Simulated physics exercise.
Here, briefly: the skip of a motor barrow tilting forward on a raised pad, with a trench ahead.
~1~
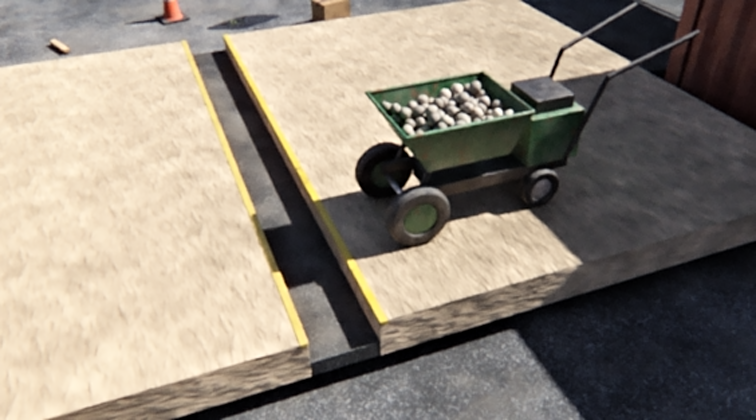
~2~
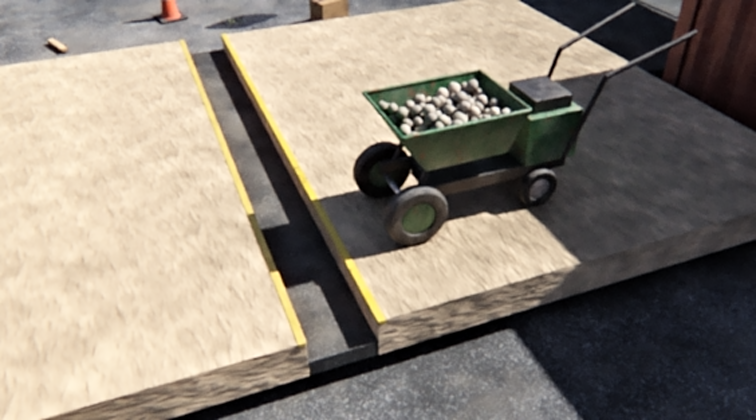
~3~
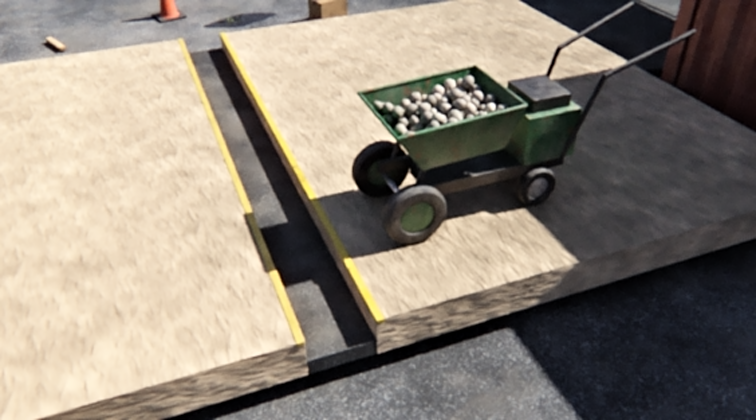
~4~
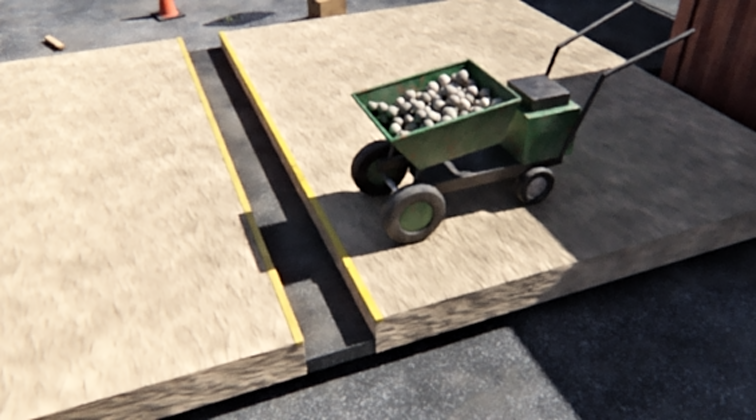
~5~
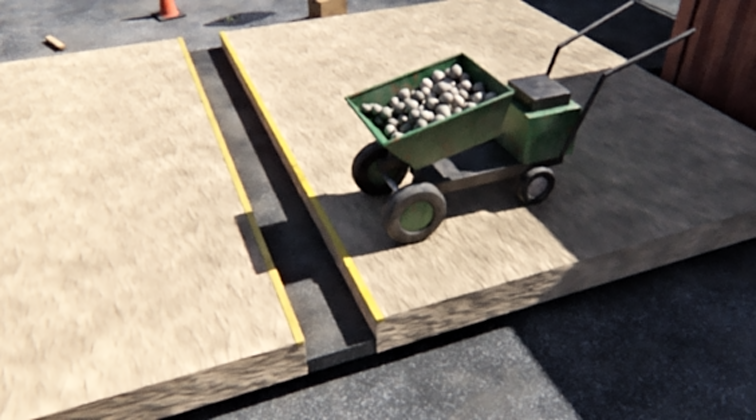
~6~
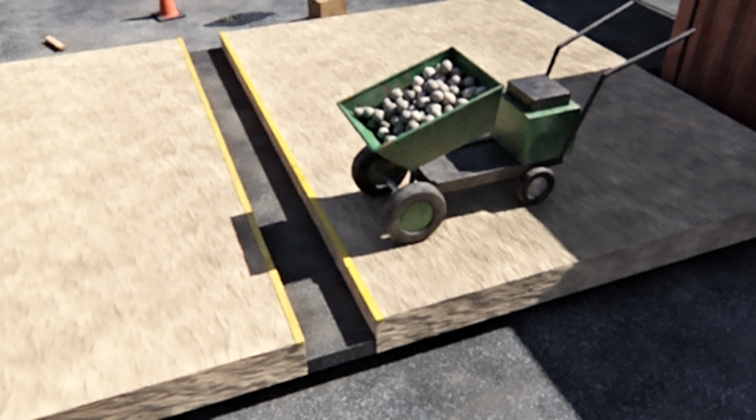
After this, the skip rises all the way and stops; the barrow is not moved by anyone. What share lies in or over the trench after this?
The share in the trench is above half.
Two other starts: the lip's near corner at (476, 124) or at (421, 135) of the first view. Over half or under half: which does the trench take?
Place one, the lesser portion; place two, the greater portion.
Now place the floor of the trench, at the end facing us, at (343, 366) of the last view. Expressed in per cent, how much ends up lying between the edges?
80 %.
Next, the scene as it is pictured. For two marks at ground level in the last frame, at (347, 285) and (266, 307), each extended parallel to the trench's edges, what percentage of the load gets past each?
Roughly 80 per cent, then roughly 0 per cent.
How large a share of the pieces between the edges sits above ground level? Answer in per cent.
Roughly 15 %.
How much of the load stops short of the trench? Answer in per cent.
About 0 per cent.
Soon after the last picture, skip tipped steeply; all in the skip.
A little later, skip tipped steeply; nearly all in the skip; a small part in or heaped over the trench; a stray few falling.
Later still, skip tipped right over; about a third in the skip; about half in or heaped over the trench; a small part beyond it; a stray few falling.
By the end, skip tipped right over; a small part in the skip; most in or heaped over the trench; a small part beyond it.
